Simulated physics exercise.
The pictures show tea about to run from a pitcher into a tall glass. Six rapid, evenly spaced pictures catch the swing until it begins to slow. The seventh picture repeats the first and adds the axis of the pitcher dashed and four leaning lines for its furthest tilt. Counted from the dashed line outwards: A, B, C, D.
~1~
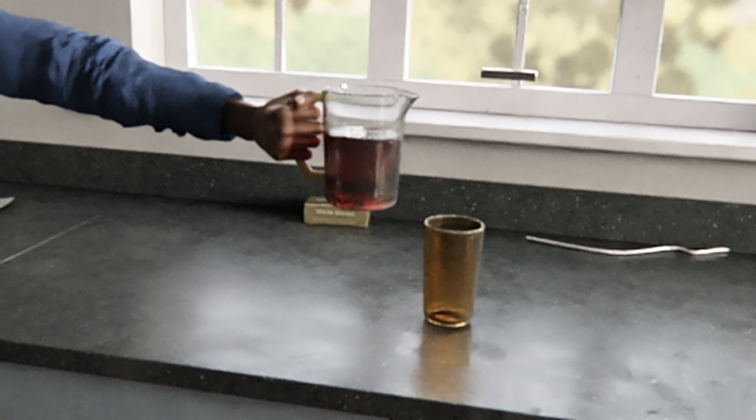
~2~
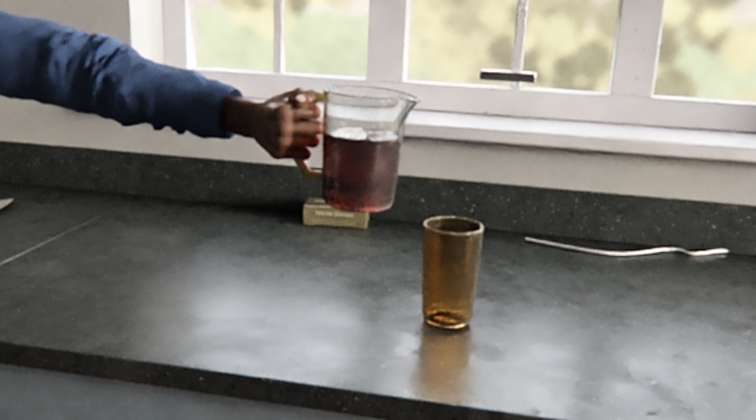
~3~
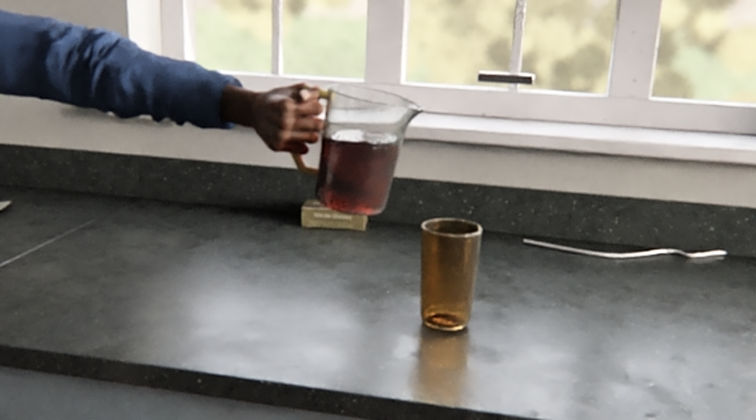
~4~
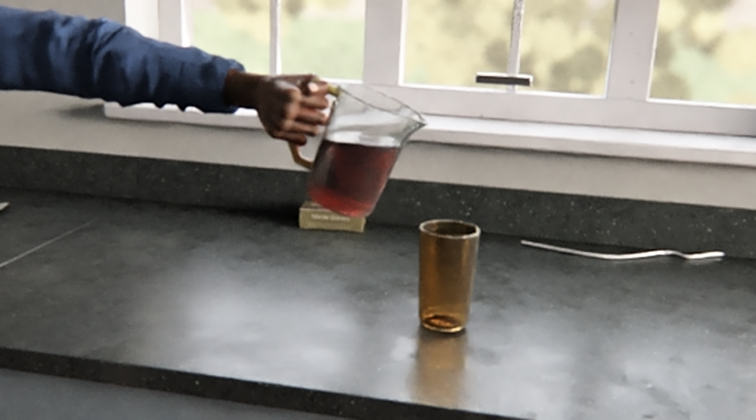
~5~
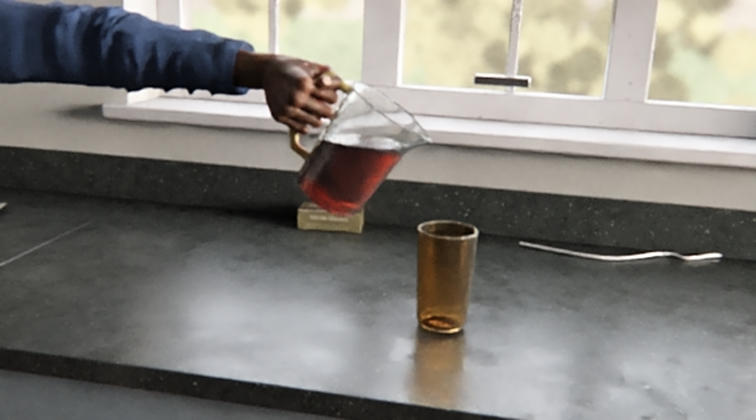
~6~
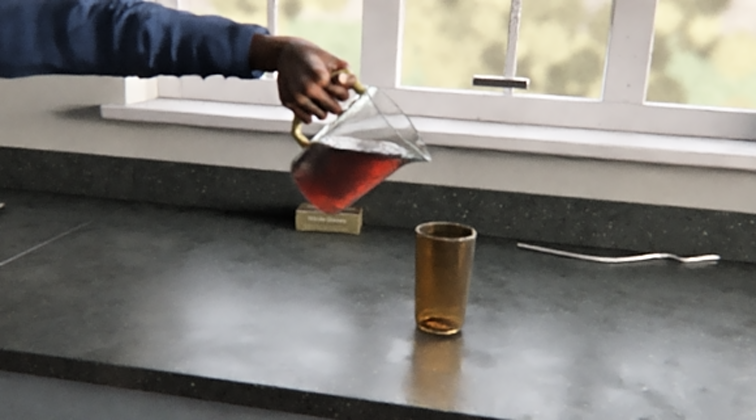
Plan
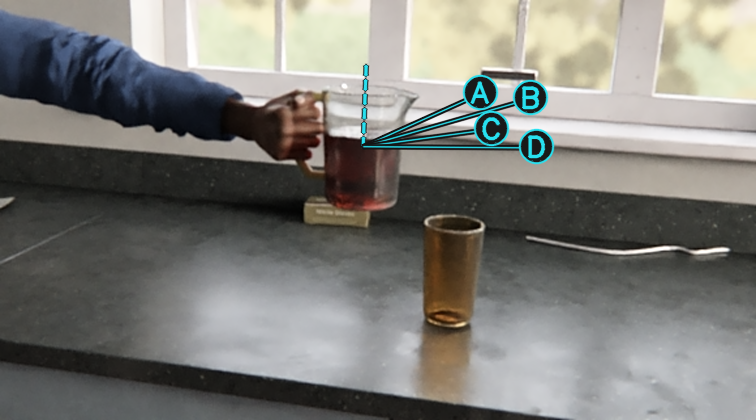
The clip opens with a hand in a blue sleeve holding a clear pitcher of reddish tea upright above a dark counter, left of an empty amber glass. The hand tilts the pitcher rightward, slightly at first, then steeply, and the tea slants toward the lip while the glass stays still.
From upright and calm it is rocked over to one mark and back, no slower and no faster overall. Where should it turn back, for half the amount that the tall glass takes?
It is B.
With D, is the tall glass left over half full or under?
Over.
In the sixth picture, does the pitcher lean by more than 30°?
Yes, it does.
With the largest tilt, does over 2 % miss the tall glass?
Yes.
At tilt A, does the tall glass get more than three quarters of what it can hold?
No.
On the marked copy, A at (465, 100); B at (514, 103); C at (474, 131); D at (520, 147).
For tilt A, the tall glass ends with about 30 % of what it can hold.
For tilt B, the tall glass ends with about 54 % of what it can hold.
For tilt C, the tall glass ends with about 78 % of what it can hold.
For tilt D, the tall glass ends with about 91 % of what it can hold; 9 % of the tea is spilt.
